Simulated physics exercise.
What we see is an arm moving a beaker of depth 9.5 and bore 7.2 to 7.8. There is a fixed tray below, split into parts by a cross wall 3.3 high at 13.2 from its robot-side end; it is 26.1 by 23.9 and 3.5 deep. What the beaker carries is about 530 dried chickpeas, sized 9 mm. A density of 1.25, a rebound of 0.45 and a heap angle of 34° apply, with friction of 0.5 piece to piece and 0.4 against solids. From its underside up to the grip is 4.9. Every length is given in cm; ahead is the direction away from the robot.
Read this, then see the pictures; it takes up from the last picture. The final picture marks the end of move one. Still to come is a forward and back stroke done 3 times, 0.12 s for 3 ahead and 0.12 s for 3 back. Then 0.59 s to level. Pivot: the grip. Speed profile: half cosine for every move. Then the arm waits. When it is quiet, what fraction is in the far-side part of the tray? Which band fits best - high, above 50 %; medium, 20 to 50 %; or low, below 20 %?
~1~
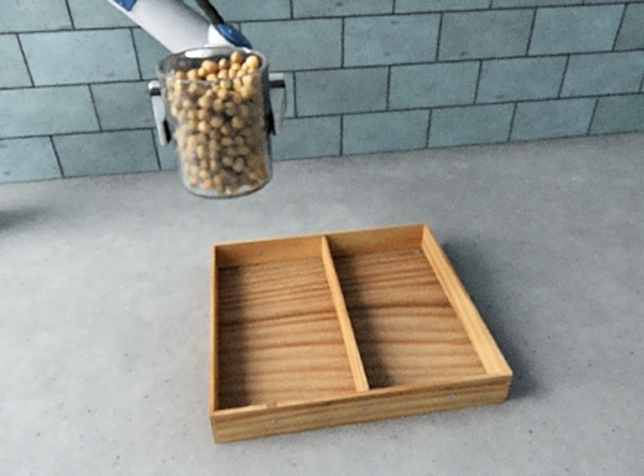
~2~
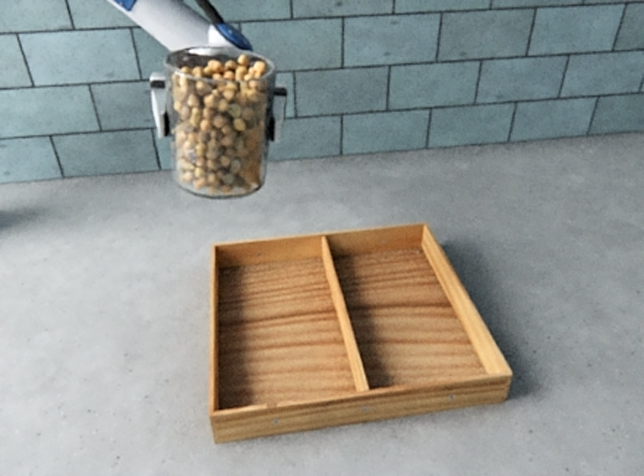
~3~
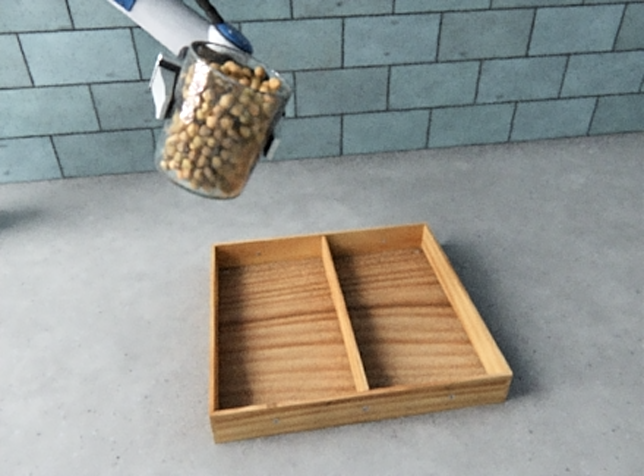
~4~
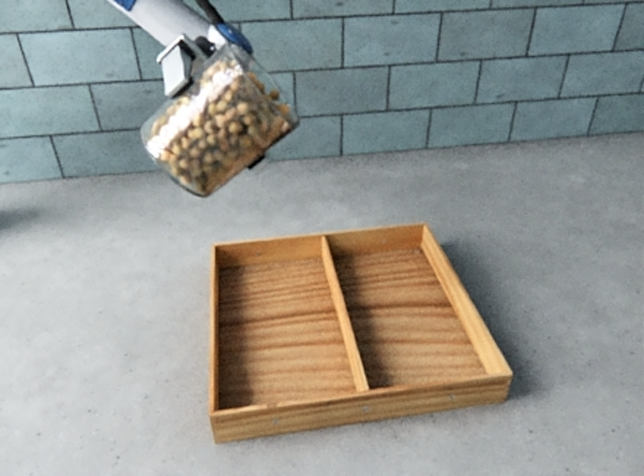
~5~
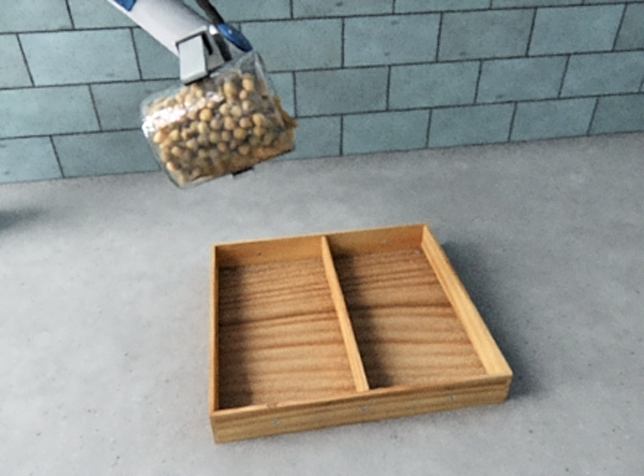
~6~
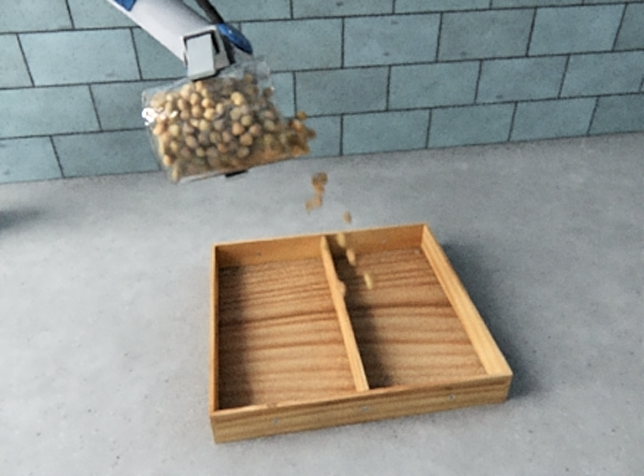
Medium, 20 to 50 %.
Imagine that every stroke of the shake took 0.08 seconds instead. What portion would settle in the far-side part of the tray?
Estimate: Close to 60 percent.
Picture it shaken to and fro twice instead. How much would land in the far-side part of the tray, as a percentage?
In that case some 35 per cent.
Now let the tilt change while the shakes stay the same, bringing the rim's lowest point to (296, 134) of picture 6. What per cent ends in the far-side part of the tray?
20 %.
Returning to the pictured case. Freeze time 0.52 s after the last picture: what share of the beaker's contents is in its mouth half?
Some 45 per cent.
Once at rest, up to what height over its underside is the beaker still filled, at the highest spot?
About 7.0 cm.
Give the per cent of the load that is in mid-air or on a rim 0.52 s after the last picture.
That comes to about 15 per cent, more or less.
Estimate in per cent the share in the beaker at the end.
I'd put it close to 40 per cent.
Then, 0.52 s on, tilted 79° forward, highest piece 25 above the table; 271 in the beaker, 138 in the far-side part, 38 in the robot-side part, 79 in flight or on a rim.
Then, 1.05 s on, tilted 33° forward, highest piece 27 above the table; 215 in the far-side part, 205 in the beaker, 105 in the robot-side part, 1 in flight or on a rim.
Then, 1.51 s on, level, highest piece 27 above the table; 215 in the far-side part, 205 in the beaker, 106 in the robot-side part.
Then, 2.56 s on, level, highest piece 26 above the table; 215 in the far-side part, 205 in the beaker, 106 in the robot-side part.
In the end, 215 in the far-side part, 205 in the beaker, 106 in the robot-side part. That is 41 % in the far-side part of the tray.
